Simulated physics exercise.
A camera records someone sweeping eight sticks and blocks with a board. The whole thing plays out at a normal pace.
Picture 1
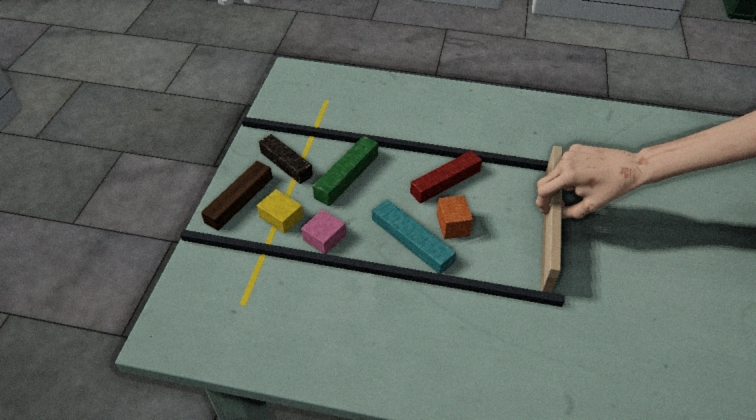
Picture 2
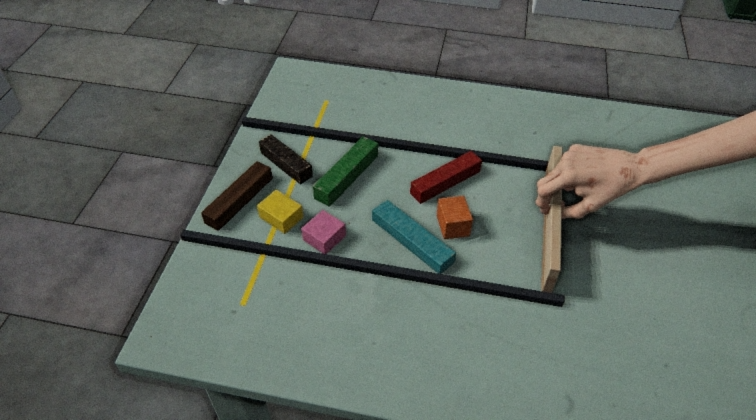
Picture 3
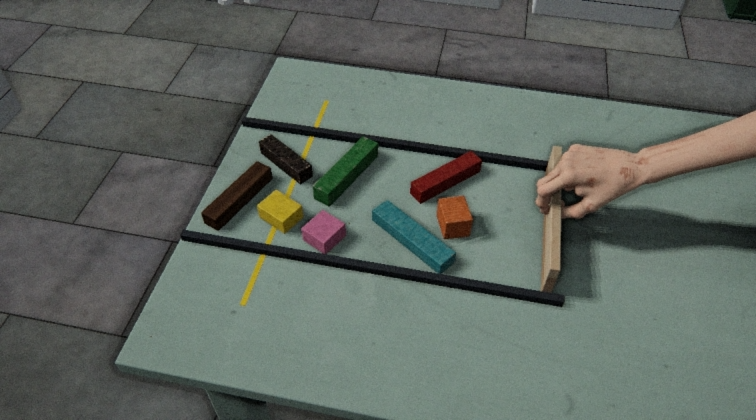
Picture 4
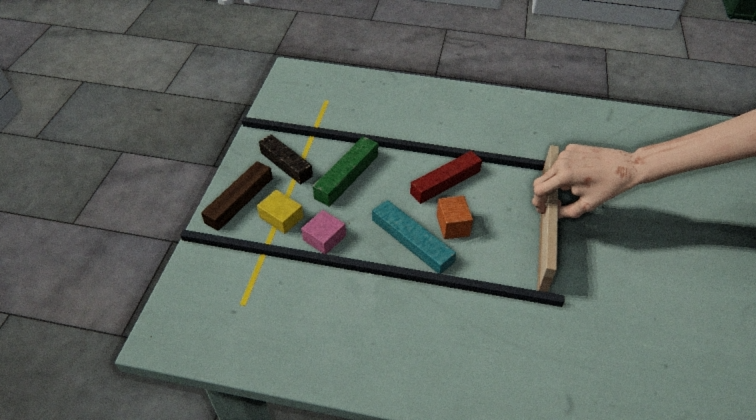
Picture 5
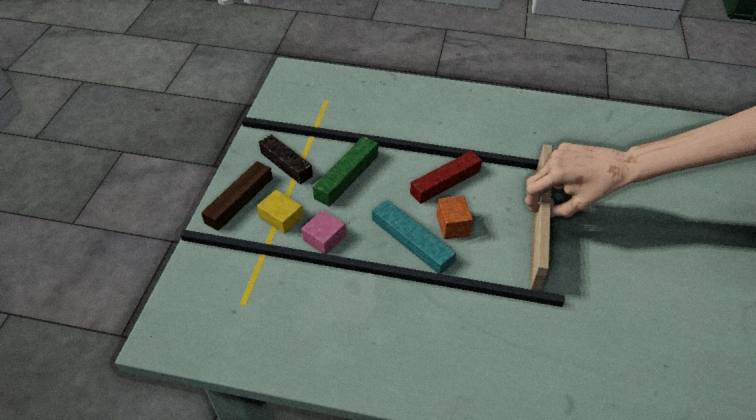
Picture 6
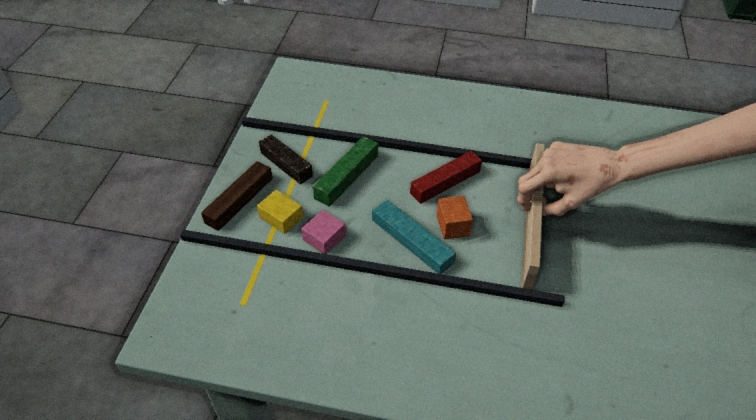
On a pale green table, colored sticks and blocks lay still between two black rails while a hand at the right held a wooden board upright, then slid it slightly left toward them.
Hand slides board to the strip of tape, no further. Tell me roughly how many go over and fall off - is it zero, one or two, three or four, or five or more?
Pieces that go over the edge: One, or two at most.
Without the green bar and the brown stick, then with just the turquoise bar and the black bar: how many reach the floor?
I'd say 0 the first time and 0 the second time.
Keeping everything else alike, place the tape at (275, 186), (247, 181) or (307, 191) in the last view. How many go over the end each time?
The counts would be 2, 5 and 0.
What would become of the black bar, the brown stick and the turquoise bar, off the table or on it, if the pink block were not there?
Taking them one by one, the black bar drops away, the brown stick drops away and the turquoise bar holds its spot.
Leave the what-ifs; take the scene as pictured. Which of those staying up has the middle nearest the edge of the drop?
Looking at the middles, it's the yellow block.
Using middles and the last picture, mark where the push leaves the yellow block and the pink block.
Final spots - yellow block (218, 194), pink block (220, 222).
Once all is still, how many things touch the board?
It's 3.
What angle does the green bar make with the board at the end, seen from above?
About 30 degrees.
A little later, none off yet; brown stick at rest near (238, 195); black bar at rest near (286, 159); yellow block at rest near (281, 212).
When it is over, the number that fall off is one or two; down, black bar and brown stick.
